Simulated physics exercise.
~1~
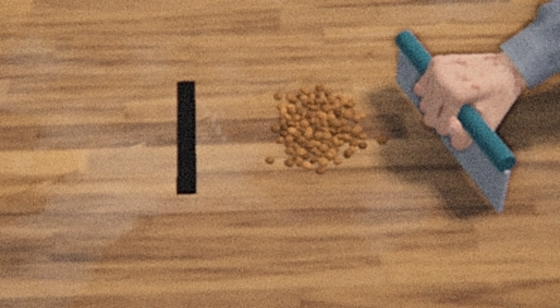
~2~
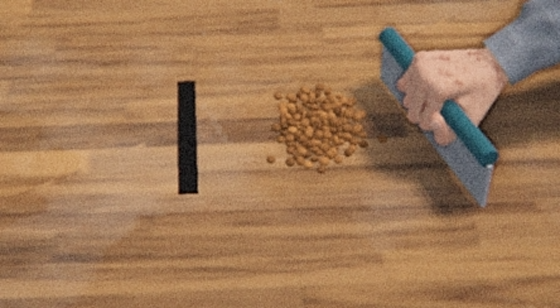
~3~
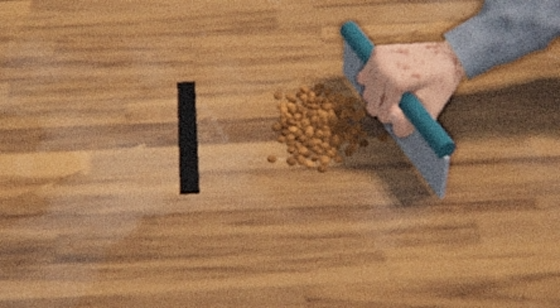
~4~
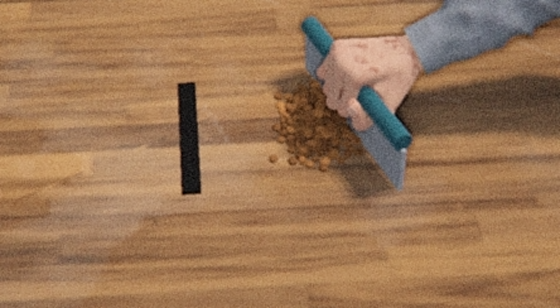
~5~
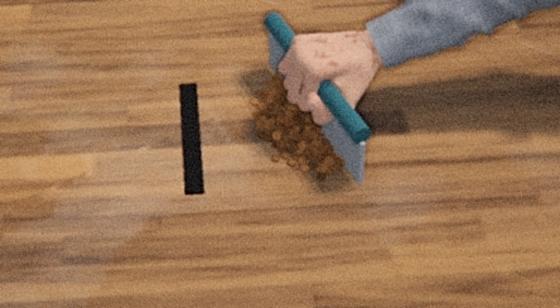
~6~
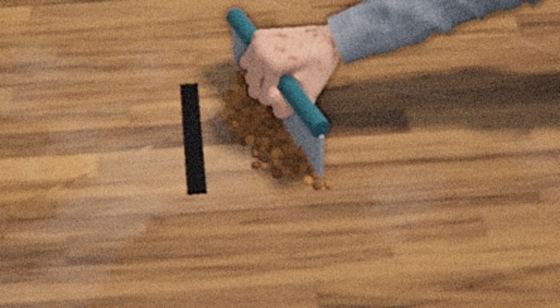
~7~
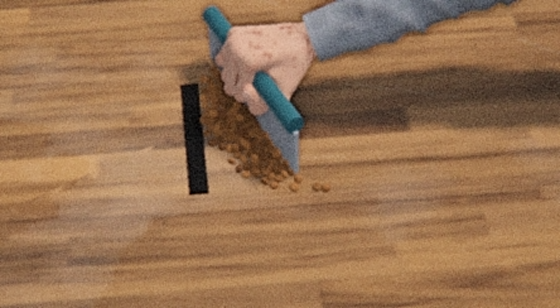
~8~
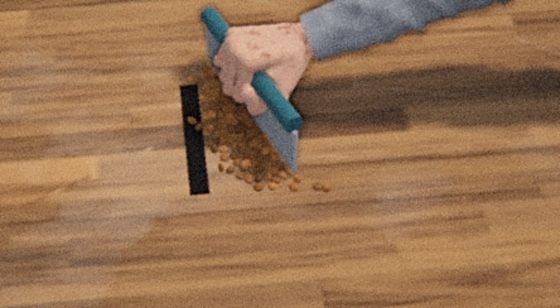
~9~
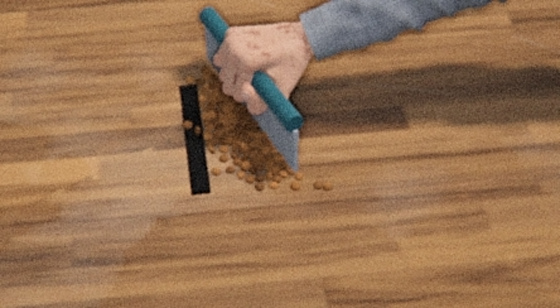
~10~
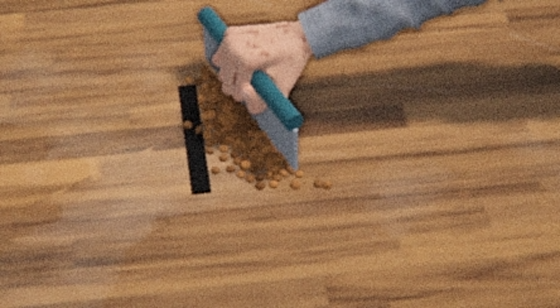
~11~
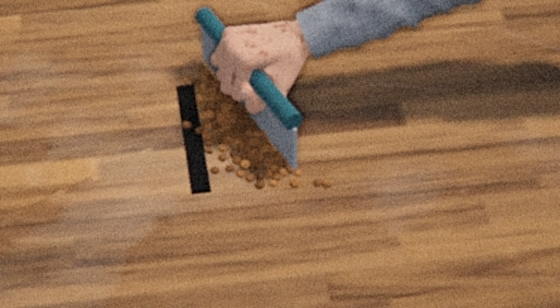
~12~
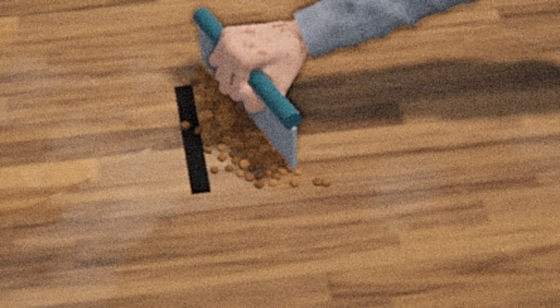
A hand slides a scraper left, pushing brown pellets up against a black strip, then stops.
